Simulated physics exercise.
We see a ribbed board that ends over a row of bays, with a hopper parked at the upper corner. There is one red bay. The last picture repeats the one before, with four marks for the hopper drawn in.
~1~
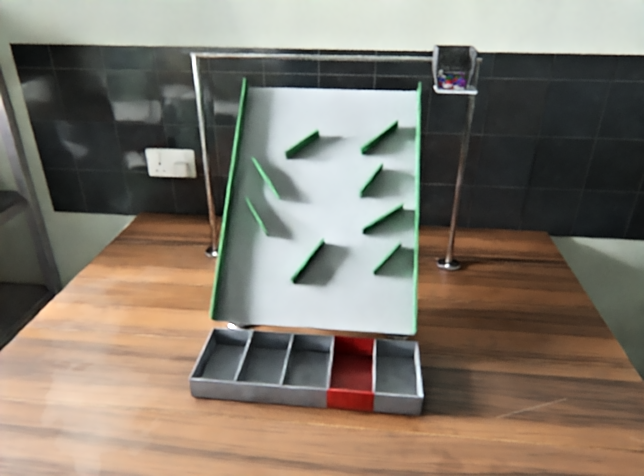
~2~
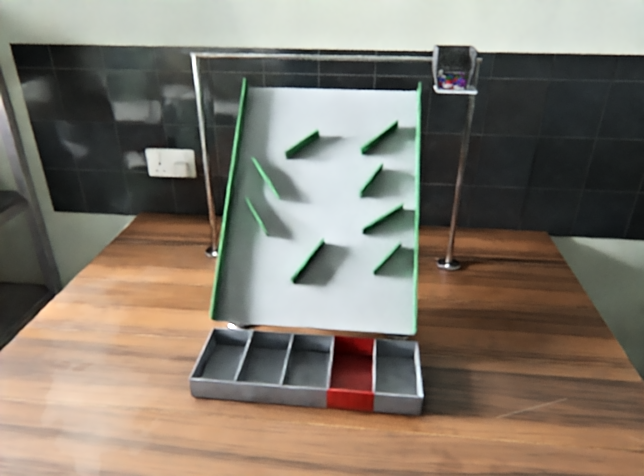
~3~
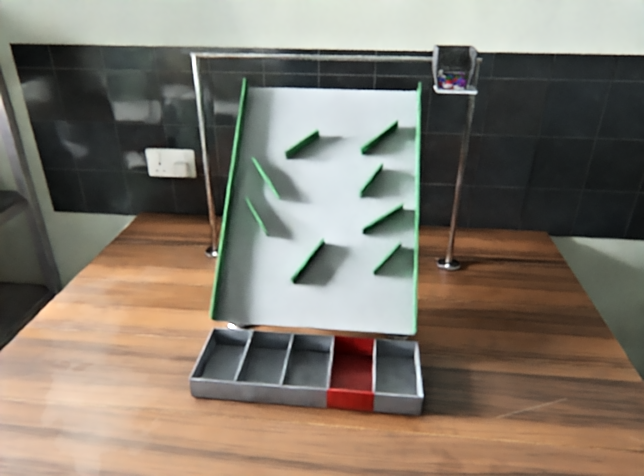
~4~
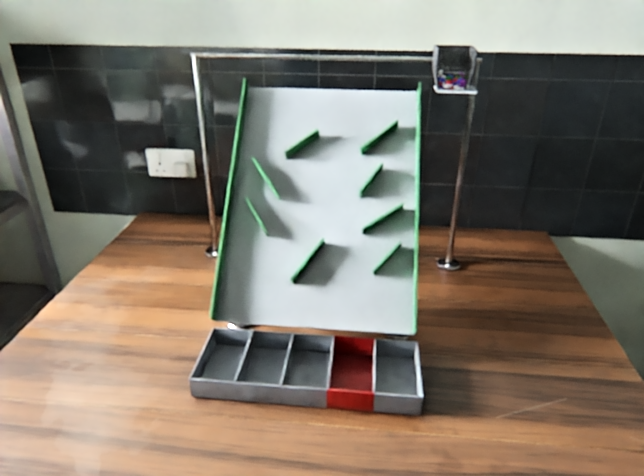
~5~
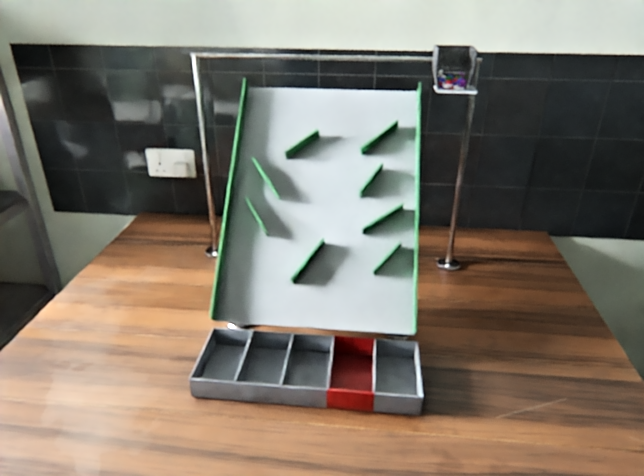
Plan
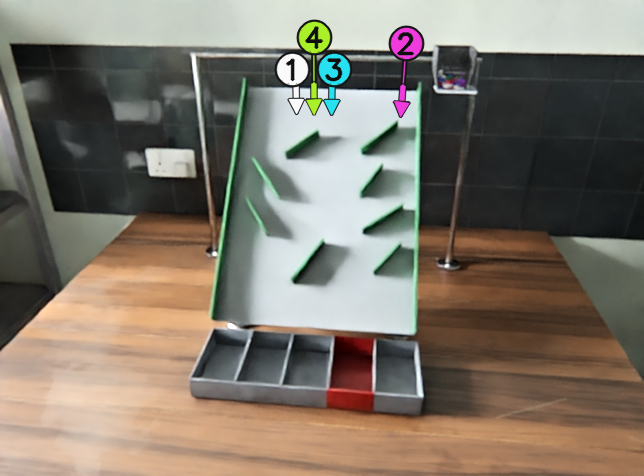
Tilted white board with green ribs standing motionless above a row of grey bays and one red bay on a wooden table.
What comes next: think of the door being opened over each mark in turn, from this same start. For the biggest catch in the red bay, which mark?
Go for 3.
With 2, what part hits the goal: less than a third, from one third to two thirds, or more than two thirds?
Less than a third.
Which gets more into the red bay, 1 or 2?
It is 2.
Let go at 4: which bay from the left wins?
The second from the left.
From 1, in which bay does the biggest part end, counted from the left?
The second from the left.
On the marked copy, mark 1 meets the board at (296, 108); mark 2 meets the board at (401, 111); mark 3 meets the board at (331, 109); mark 4 meets the board at (314, 108).
If 1 is chosen, none in the red bay, most in other bays, a small part held on the board.
If 2 is chosen, about a quarter in the red bay, about half in other bays, a small part held on the board, a small part outside the box.
If 3 is chosen, about a third in the red bay, about two thirds in other bays, a stray few outside the box.
If 4 is chosen, a small part in the red bay, about two thirds in other bays, about a quarter held on the board, a stray few outside the box.
